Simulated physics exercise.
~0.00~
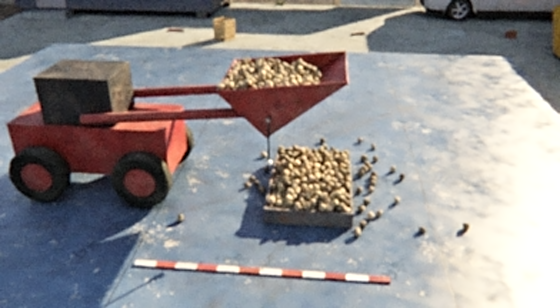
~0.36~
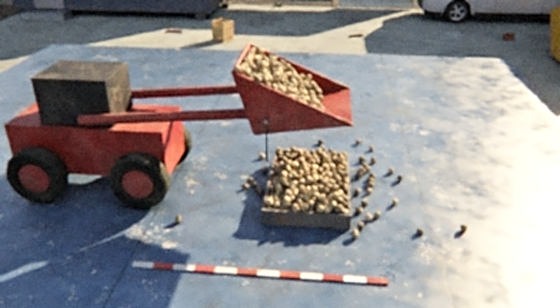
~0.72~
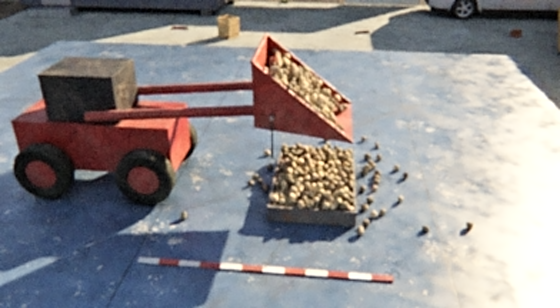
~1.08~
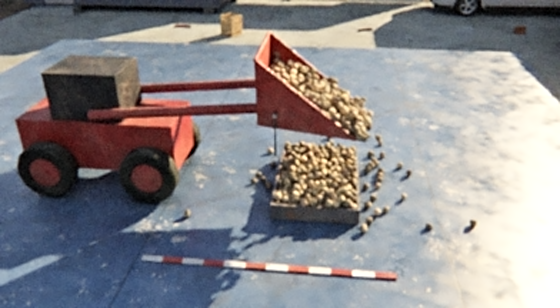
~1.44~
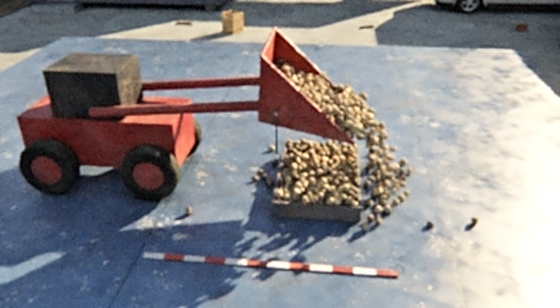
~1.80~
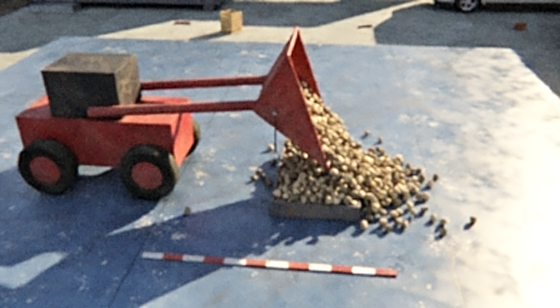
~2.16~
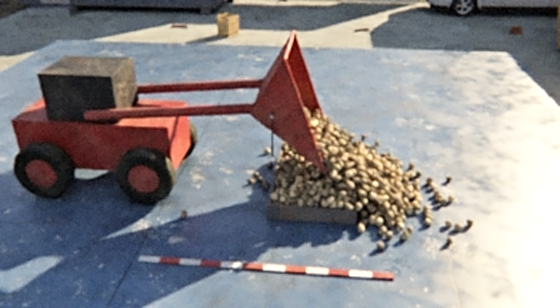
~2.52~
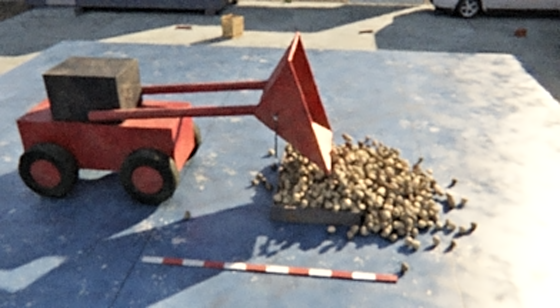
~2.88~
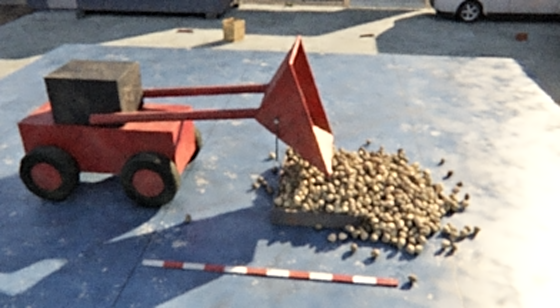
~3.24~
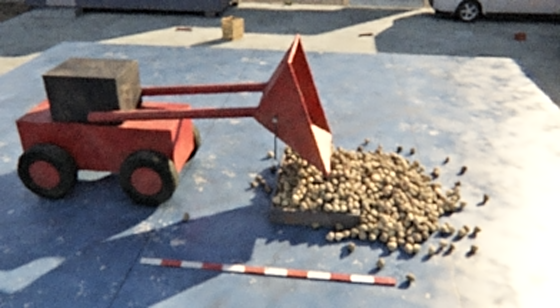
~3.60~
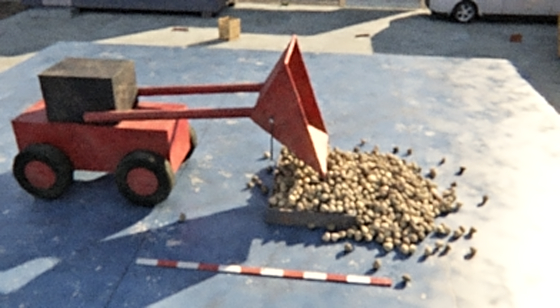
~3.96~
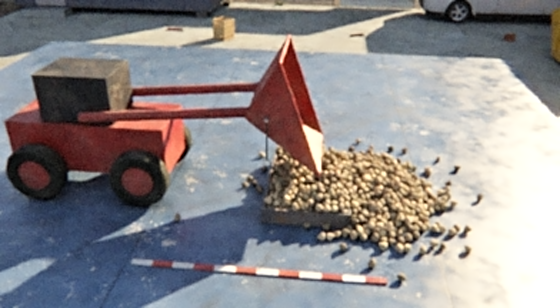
A red loader tips its bucket and pours stones onto a heaped bin, spilling many rightward.
